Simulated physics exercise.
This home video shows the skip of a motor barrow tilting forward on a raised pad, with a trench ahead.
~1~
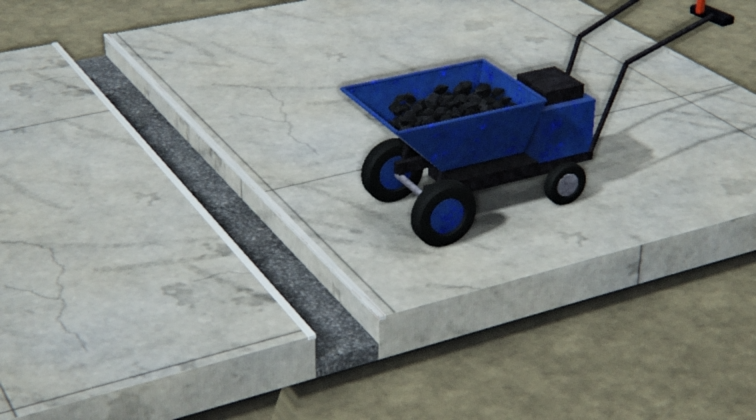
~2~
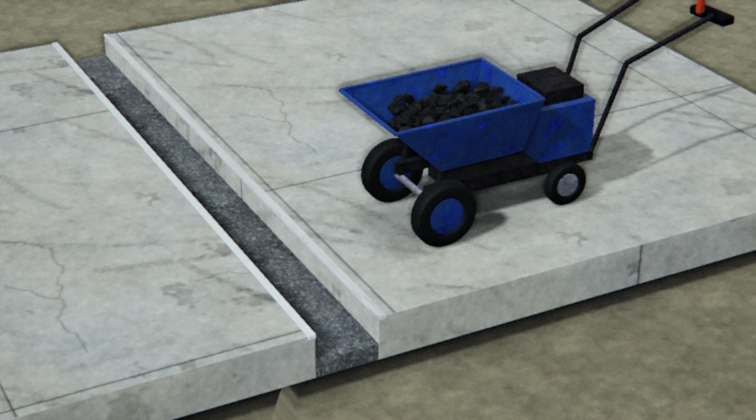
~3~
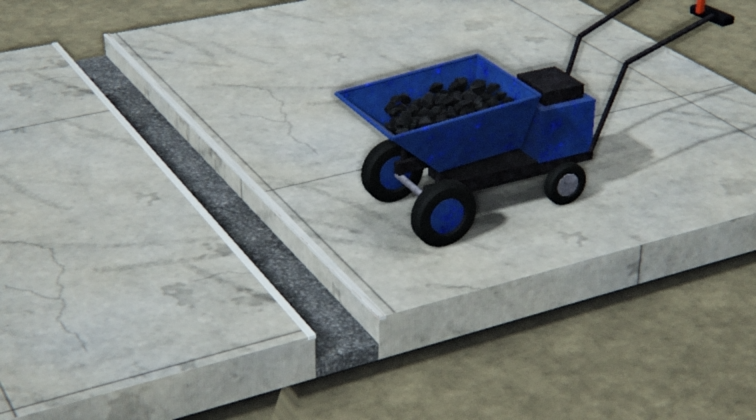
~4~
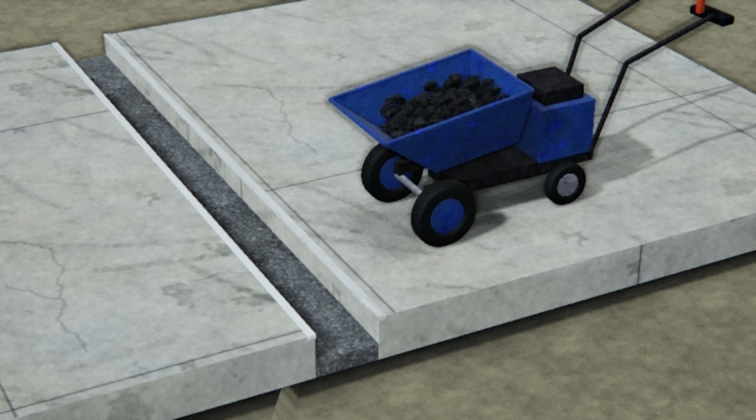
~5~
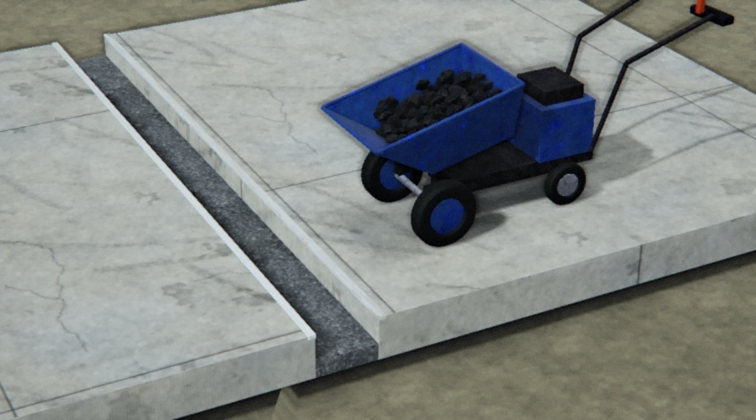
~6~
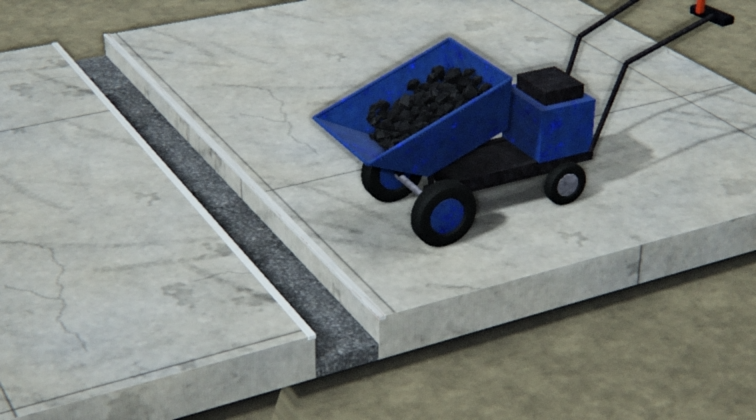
The video shows a blue motor barrow loaded with black lumps of coal standing on a raised pale pad beside a narrow trench, its skip level at first, then gradually tilting forward to the left while the wheels stay still.
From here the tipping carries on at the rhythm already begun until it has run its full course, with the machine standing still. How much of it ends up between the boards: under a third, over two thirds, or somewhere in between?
Over two thirds.
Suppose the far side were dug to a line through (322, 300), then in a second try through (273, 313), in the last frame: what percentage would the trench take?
The first try comes to close to 50 per cent, the next to 80 per cent.
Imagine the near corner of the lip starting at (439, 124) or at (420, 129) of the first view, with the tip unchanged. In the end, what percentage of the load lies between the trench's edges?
Position 1 near 30 %, position 2 near 50 %.
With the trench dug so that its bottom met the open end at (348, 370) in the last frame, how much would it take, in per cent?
Close to 80 per cent, I reckon.
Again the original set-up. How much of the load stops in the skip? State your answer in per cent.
My estimate is about 20 per cent.
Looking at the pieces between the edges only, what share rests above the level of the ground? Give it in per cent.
5 per cent or so.
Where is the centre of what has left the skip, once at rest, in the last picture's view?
Centre at rest, last view: Approx. (284, 270).
Shortly afterwards, skip tipped steeply; the whole lot in the skip.
Next, skip tipped right over; near two thirds in the skip; only a few short of the trench; near a quarter in or heaped over the trench; only a few falling.
Some moments later, skip tipped right over; near a quarter in the skip; only a few short of the trench; near two thirds in or heaped over the trench; only a few beyond it.
In the end, skip tipped right over; near a quarter in the skip; only a few short of the trench; the bulk in or heaped over the trench; only a few beyond it.
